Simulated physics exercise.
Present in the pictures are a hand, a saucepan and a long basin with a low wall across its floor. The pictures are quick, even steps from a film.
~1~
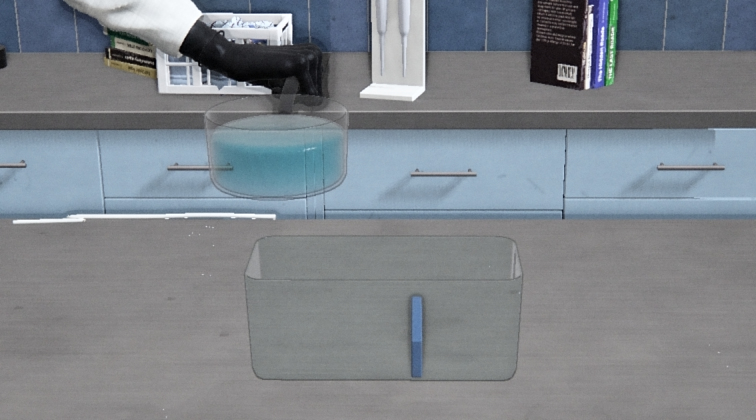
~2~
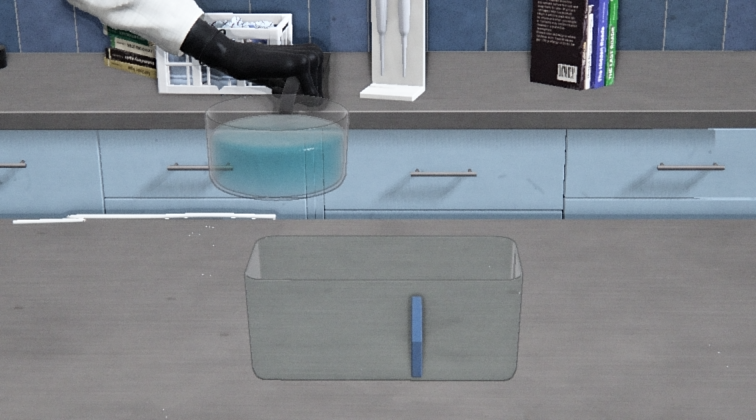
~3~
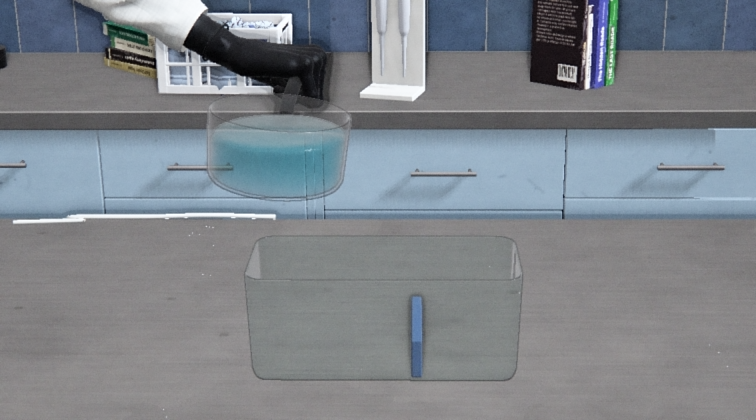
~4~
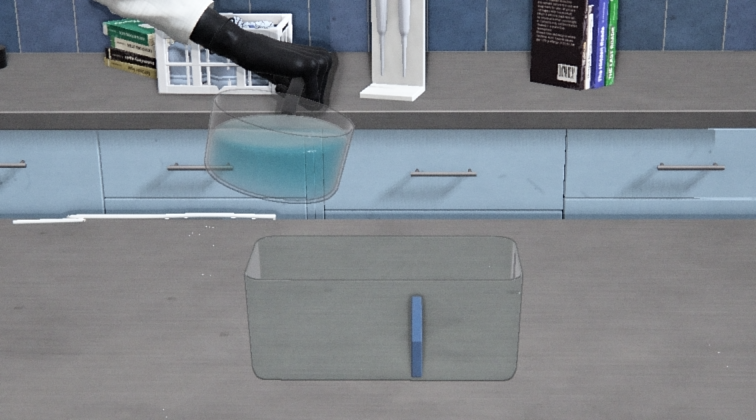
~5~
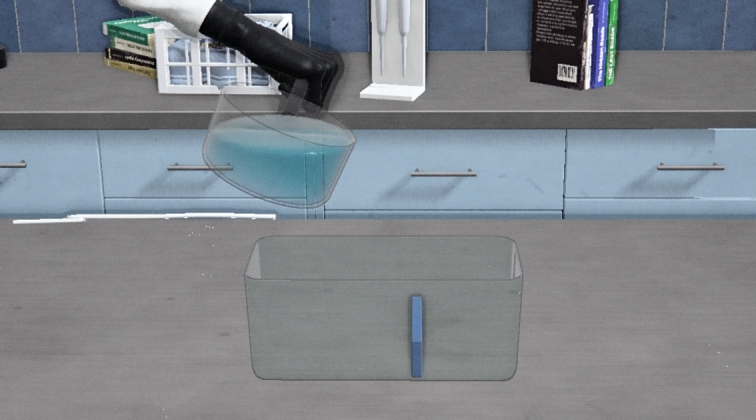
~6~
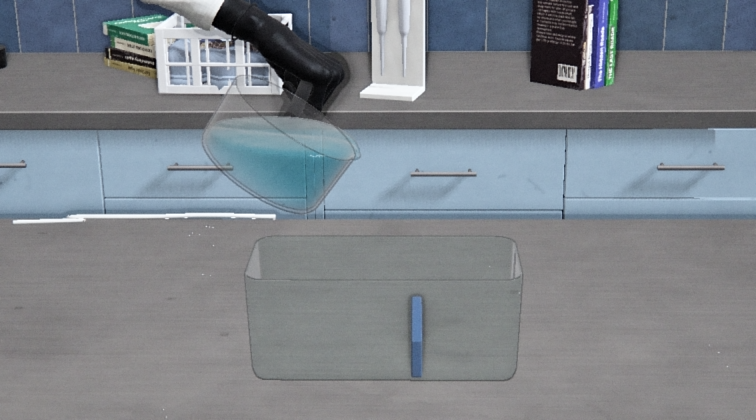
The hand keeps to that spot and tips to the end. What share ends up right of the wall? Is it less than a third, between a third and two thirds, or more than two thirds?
The right side is left with too little to make a third.
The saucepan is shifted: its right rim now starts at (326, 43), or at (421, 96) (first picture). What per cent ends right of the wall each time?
Around 20 percent first, around 65 percent second.
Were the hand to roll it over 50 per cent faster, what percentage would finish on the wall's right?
Roughly 20 in a hundred.
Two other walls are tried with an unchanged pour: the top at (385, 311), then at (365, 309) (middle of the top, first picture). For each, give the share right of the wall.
First try close to 45 percent, second try close to 65 percent.
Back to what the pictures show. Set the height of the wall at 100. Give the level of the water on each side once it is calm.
On the left roughly 60, on the right roughly 30.
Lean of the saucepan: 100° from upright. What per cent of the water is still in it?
Some 25 per cent has not yet come out.
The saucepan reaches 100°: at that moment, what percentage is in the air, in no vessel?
Around 35 in a hundred, more or less.
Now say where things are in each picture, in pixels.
It leans 0°; its right rim is at (347, 113); the water meets the walls at (211, 130) and (345, 130); the long basin's rim runs from (251, 259) to (519, 259); the wall's top is at (417, 319), in the first picture.
It leans 2°; its right rim is at (348, 115); the water meets the walls at (211, 130) and (346, 132), in the second picture.
It leans 6°; its right rim is at (350, 121); the water meets the walls at (212, 130) and (347, 133), in the third picture.
It leans 13°; its right rim is at (353, 130); the water meets the walls at (212, 128) and (349, 135), in the fourth picture.
It leans 23°; its right rim is at (354, 142); the water meets the walls at (211, 129) and (353, 136), in the fifth picture.
It leans 34°; its right rim is at (354, 157); the water meets the walls at (208, 127) and (352, 145); 2 per cent is over the edge, in the sixth picture.
A moment on, the saucepan is tipped right over and 23 per cent is still to pour, 30 is left of the wall and 10 right of it.
Next, the saucepan is tipped right over and 3 per cent is still to pour, 68 is left of the wall and 17 right of it.
Then the saucepan is tipped right over and 0 per cent is still to pour, 69 is left of the wall and 20 right of it.
Later the saucepan is tipped right over and 0 per cent is still to pour, 69 is left of the wall and 21 right of it.
At rest 69 per cent lies left of the wall, 21 right of it and 10 outside.
